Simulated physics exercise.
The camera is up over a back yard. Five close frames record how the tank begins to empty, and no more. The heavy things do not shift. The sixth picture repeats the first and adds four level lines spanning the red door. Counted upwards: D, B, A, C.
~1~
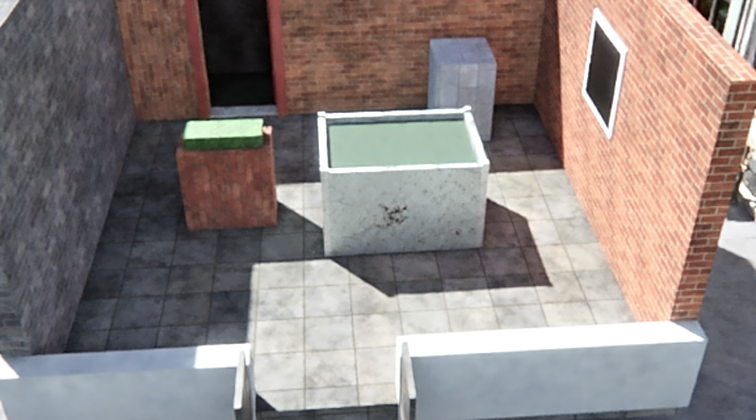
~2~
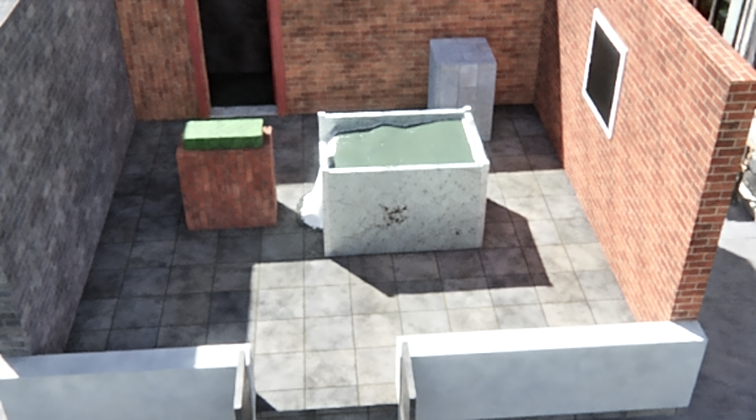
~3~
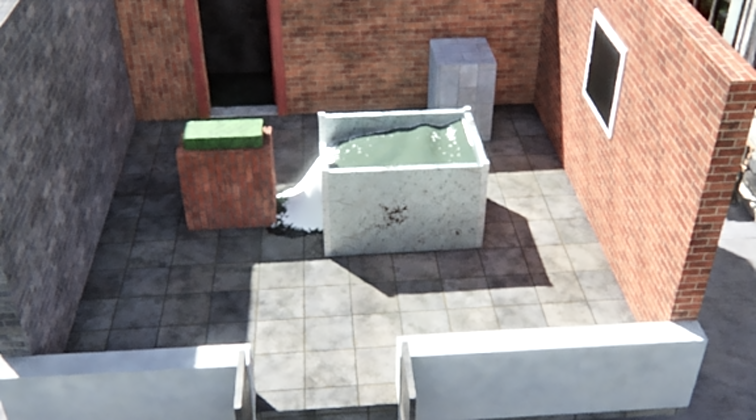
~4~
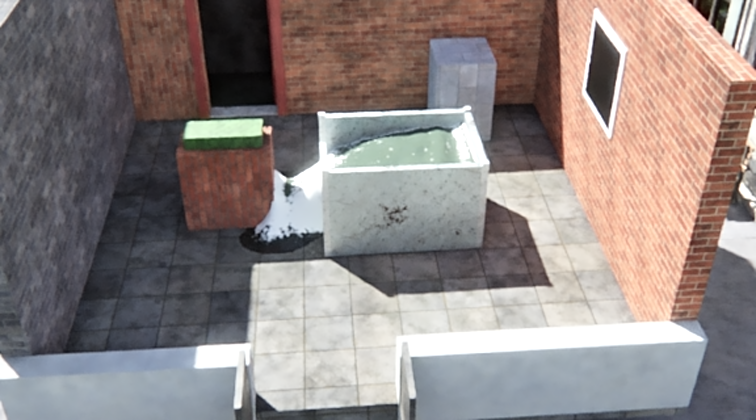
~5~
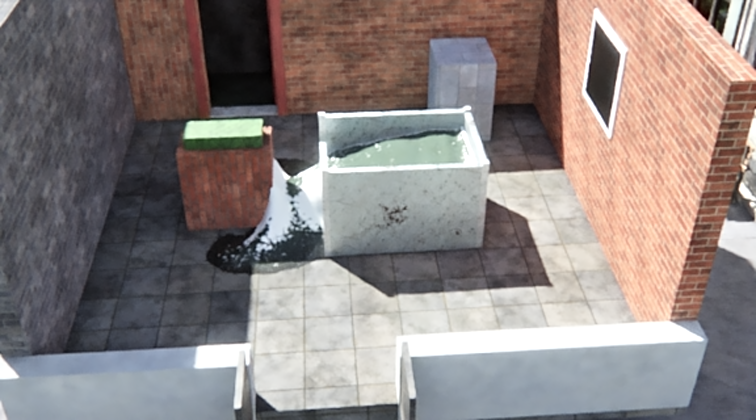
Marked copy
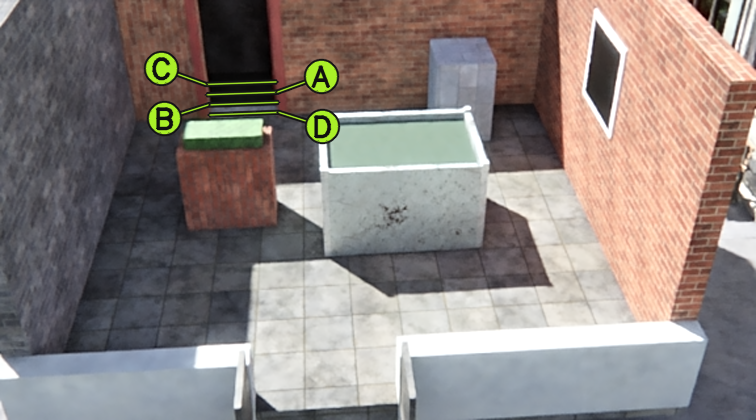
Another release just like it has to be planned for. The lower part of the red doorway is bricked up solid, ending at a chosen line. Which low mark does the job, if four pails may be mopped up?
Choose B.
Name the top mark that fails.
D it is.
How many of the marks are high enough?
Three of them.
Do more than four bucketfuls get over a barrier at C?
No.
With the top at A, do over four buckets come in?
No, not at all.
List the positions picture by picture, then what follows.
Water in the tank at rest, its middle at (400, 146); foot of the red doorway at (244, 116); open gate at (324, 336), in the first frame.
In the second frame, 1 % of the ground under water, visible out to (315, 224).
In the third frame, 2 % of the ground under water, visible out to (276, 227).
In the fourth frame, 4 % of the ground under water, visible out to (253, 237).
In the fifth frame, 8 % of the ground under water, visible out to (222, 261).
In lime, A at (242, 93); B at (243, 103); C at (241, 83); D at (244, 113); from the bottom up D, B, A, C.
For mark A, nothing gets over.
For mark B, a bucket or two gets in.
For mark C, nothing gets over.
For mark D, some 20 bucketfuls get in.
